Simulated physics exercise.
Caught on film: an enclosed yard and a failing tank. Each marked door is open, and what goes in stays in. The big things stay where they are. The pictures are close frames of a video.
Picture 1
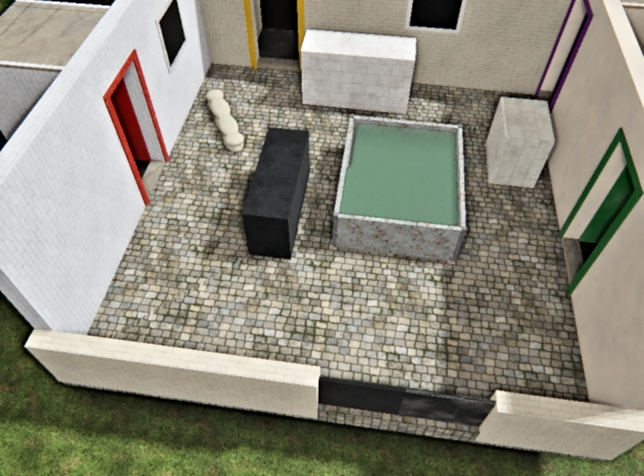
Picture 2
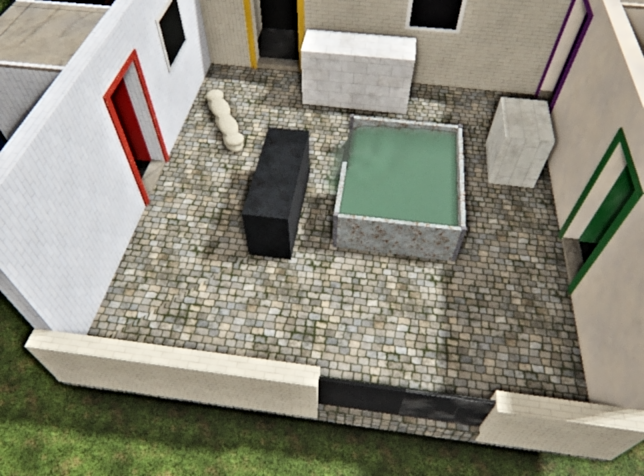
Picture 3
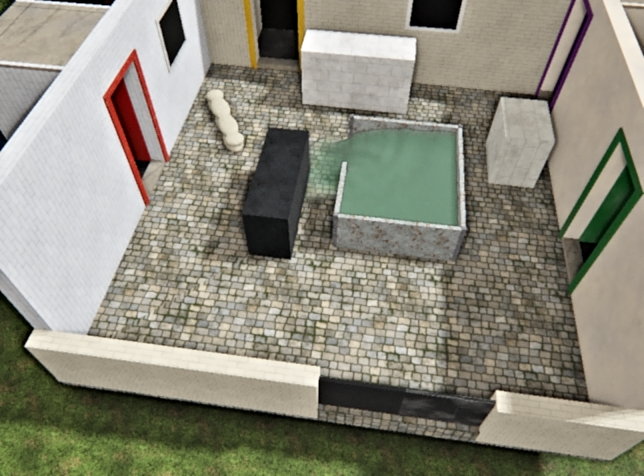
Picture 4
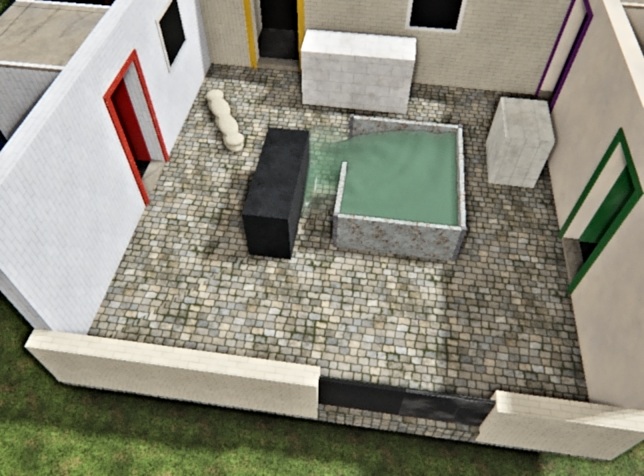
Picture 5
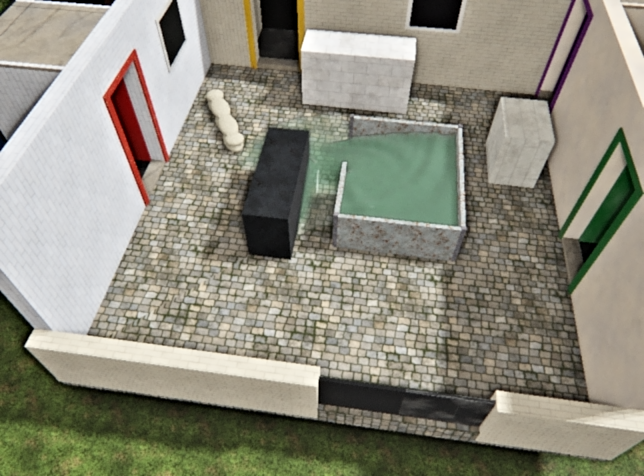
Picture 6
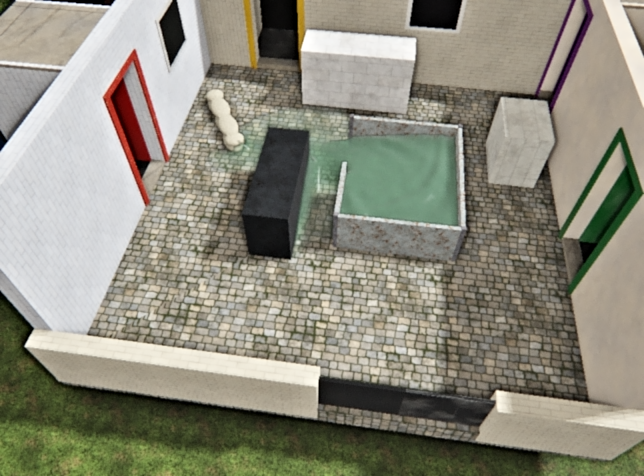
A stone-walled tank of green water stands whole and still in a cobbled, walled yard, seen from high above by a camera that never moves. A long black block sits to its left, pale blocks stand behind and to the right, and red, yellow, green and purple outline openings in the walls. The tank's left side opens, and water pours out leftward, reaches the black block and spreads thinly past its far end toward the pale rounded object.
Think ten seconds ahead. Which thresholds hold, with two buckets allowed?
In the end: The green door holds within the limit; the yellow door floods; the red door floods; the purple door holds within the limit.
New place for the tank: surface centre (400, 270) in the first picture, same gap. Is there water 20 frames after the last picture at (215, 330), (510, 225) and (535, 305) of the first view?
As listed: Wet, clear, clear.
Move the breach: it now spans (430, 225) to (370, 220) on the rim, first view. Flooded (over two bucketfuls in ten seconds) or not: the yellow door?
Yellow door stays under.
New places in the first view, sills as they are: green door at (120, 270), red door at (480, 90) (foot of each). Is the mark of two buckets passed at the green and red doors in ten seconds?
My reading: Green is under; red holds.
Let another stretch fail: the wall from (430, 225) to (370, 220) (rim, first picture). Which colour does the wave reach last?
That is the yellow one.
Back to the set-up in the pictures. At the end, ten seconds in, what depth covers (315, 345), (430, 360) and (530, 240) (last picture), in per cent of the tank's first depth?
In that order: 10, 8 and 10 per cent.
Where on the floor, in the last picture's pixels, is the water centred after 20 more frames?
I would point to (316, 175).
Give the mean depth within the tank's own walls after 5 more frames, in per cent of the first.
Near 68 in a hundred.
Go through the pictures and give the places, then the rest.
The first picture shows the open tank at (402, 171) is whole and still.
In the second picture, the front is at (343, 146), out from the gap at (349, 160).
In the third picture, water pours out at (349, 162) and has run to (306, 192).
In the fourth picture, the front is at a hidden place, out from the gap at (349, 163).
In the fifth picture, the front is at (243, 152), out from the gap at (349, 163).
In the sixth picture, the front is at (214, 158), out from the gap at (349, 163).
A moment on, water covers 25 % of the floor; the green door not reached, the yellow door not reached, the red door under two buckets in, the purple door not reached.
Next, water covers 35 % of the floor; the green door not reached, the yellow door wet at the sill, nothing in, the red door over two buckets in, the purple door not reached.
Then, water covers 45 % of the floor; the green door not reached, the yellow door over two buckets in, the red door over two buckets in, the purple door not reached.
Later, water covers 70 % of the floor; the green door not reached, the yellow door far over two buckets in, the red door over two buckets in, the purple door wet at the sill, nothing in.
In the end, water covers 95 % of the floor; the green door under two buckets in, the yellow door far over two buckets in, the red door far over two buckets in, the purple door wet at the sill, nothing in.
